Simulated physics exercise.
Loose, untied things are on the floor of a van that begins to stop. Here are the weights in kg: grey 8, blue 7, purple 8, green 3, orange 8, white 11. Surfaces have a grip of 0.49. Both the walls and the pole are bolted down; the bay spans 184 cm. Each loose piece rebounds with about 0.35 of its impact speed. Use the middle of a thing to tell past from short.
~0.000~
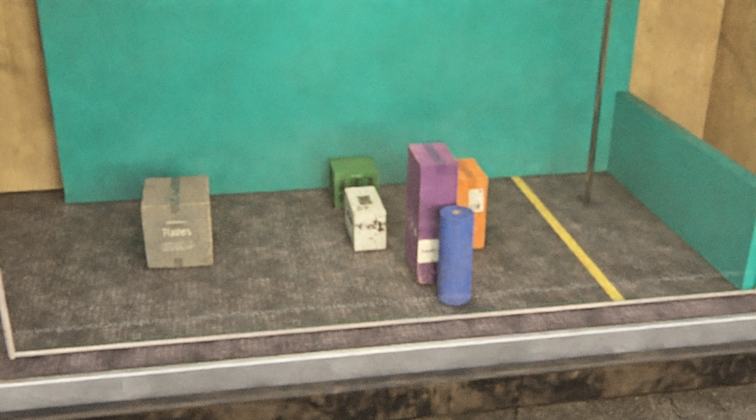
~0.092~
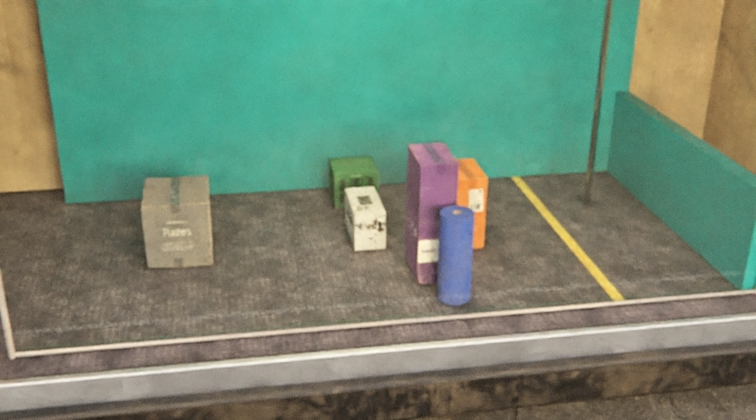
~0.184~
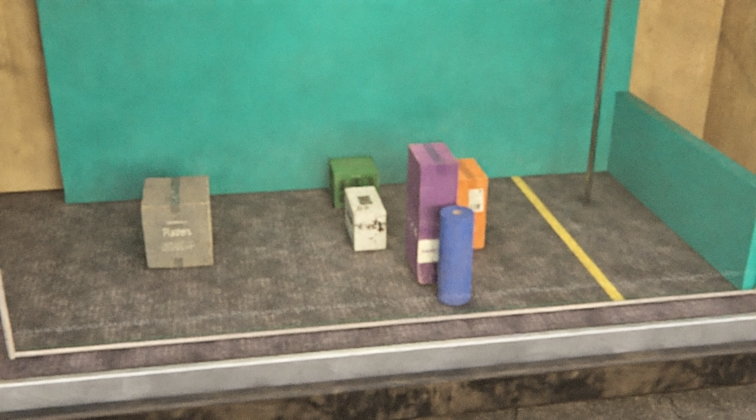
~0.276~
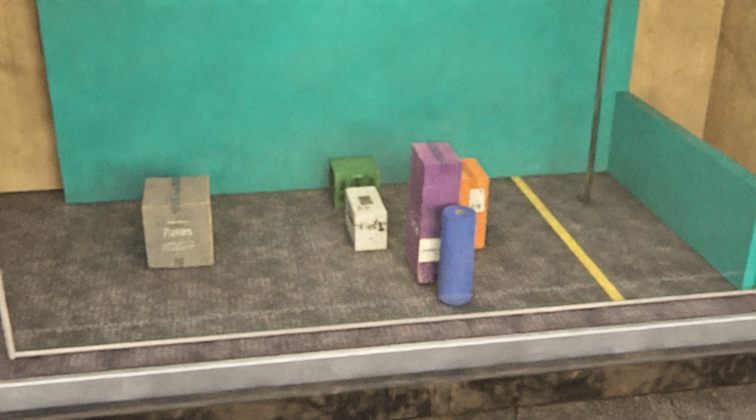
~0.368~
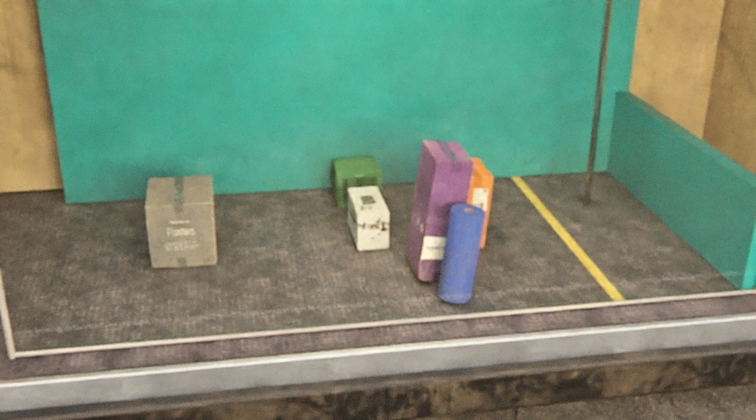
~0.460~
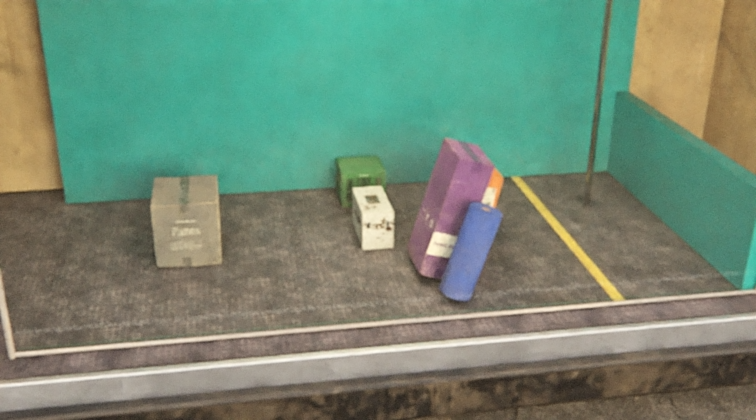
Tall purple box and blue roll leaning to the right after standing still, as the smaller boxes around them shift slightly rightward.
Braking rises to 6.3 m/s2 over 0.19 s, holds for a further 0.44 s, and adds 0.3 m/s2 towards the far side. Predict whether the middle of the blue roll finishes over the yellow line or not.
Not over it.
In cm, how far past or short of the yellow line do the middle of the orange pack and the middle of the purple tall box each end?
Orange pack: 10 cm short; purple tall box: 10 cm short.
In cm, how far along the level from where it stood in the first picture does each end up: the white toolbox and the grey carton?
White toolbox about 35, grey carton about 35.
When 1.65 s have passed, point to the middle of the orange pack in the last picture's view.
Around (554, 217).
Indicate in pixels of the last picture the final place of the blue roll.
Close to (575, 270).
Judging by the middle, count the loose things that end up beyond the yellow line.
0 of the loose things.
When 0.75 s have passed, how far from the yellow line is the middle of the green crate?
Around 100 cm shy of it.
After 0.75 s the blue roll is 41 cm short of the yellow line, tilted 85°, near (536, 270) in the last picture's view.
After 1.15 s the blue roll is 18 cm short of the yellow line, tilted 90°, near (575, 270) in the last picture's view; the green crate 87 cm short of the yellow line, tilted 0°.
After 1.65 s the blue roll is 18 cm short of the yellow line, tilted 90°, near (575, 270) in the last picture's view.
At rest, 1.9 s, grey carton stops short of the yellow line; blue roll stops short of the yellow line; purple tall box stops short of the yellow line; green crate stops short of the yellow line; orange pack stops short of the yellow line; white toolbox stops short of the yellow line.
